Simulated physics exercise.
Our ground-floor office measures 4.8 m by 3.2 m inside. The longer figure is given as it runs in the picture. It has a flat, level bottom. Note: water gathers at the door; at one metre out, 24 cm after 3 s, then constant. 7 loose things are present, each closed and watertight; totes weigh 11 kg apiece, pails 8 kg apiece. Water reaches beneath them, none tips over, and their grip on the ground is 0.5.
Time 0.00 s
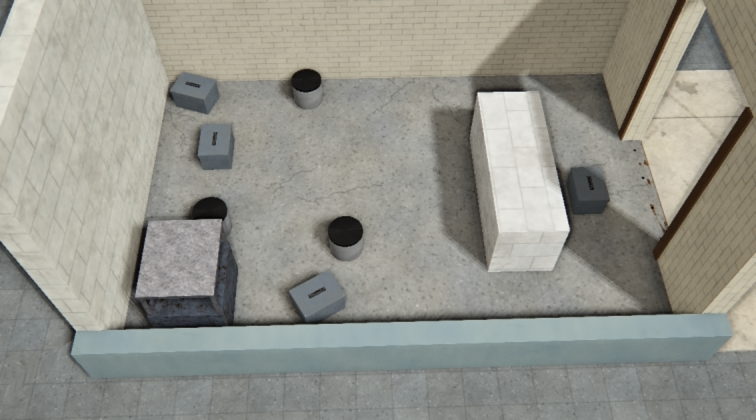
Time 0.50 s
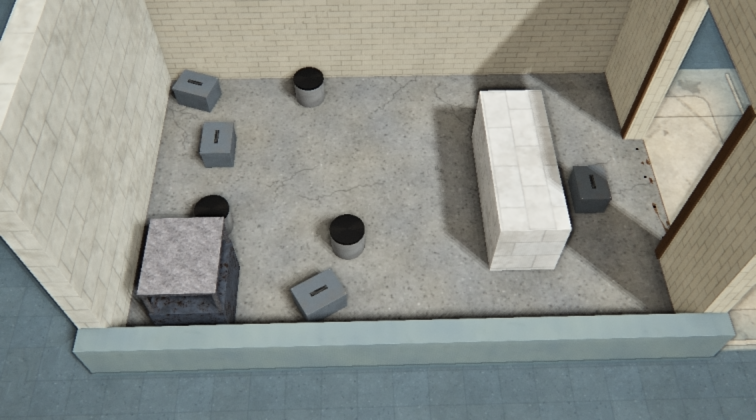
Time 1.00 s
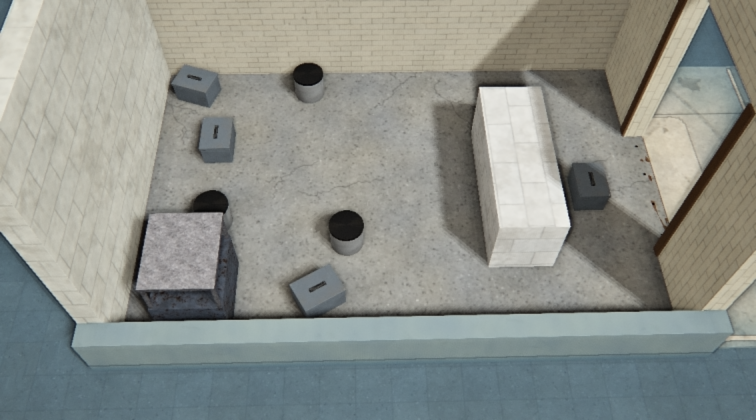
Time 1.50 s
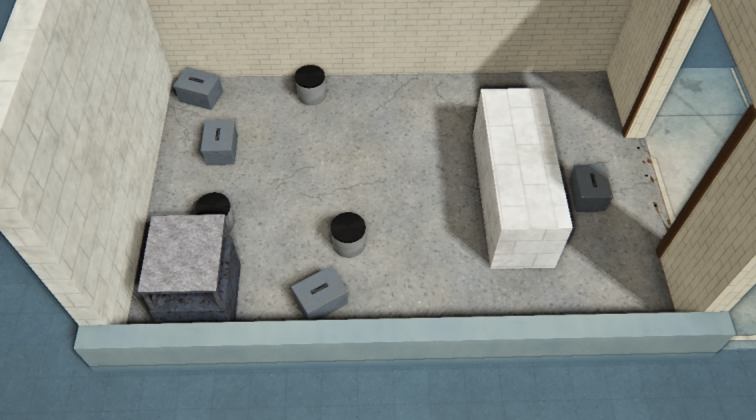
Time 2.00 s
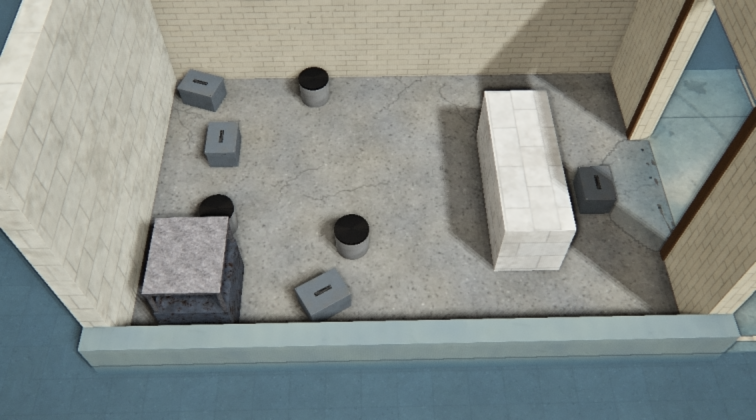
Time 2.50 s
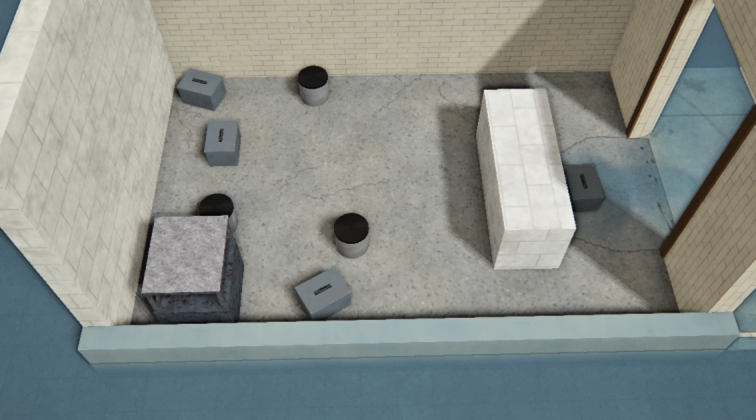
Ground-floor office seen from above, water spreading outside and creeping in through the right-hand doorway, nudging a dark grey tote slightly left.
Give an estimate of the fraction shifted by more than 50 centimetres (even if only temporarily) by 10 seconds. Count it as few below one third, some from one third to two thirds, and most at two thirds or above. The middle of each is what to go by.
Some.
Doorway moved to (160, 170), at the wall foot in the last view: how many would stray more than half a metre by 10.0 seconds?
Result: 5.
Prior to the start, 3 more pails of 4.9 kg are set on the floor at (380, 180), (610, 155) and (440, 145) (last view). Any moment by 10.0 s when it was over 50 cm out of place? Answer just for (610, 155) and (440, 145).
First one goes beyond it, second one stays within it.
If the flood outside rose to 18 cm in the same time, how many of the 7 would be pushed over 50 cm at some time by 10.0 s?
With that change, 1 of them.
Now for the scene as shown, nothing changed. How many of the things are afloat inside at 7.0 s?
I get 0.
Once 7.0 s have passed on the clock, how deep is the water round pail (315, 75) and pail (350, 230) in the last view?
Depths: Near 5 cm, then near 4 cm.
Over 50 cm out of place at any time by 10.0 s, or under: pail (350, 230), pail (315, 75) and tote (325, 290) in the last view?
Order as asked - a smaller shift, a bigger shift, a bigger shift.
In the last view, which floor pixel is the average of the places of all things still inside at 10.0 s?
Averaged position, last view: Near pixel (276, 191).
After 3.5 s 0 of 7 are over 50 cm from their spots; 0 afloat.
After 4.5 s 0 of 7 are over 50 cm from their spots; 1 afloat.
After 7.0 s 1 of 7 are over 50 cm from their spots; 0 afloat.
After 10.0 s 3 of 7 are over 50 cm from their spots, and 3 have been at some point; 4 afloat.
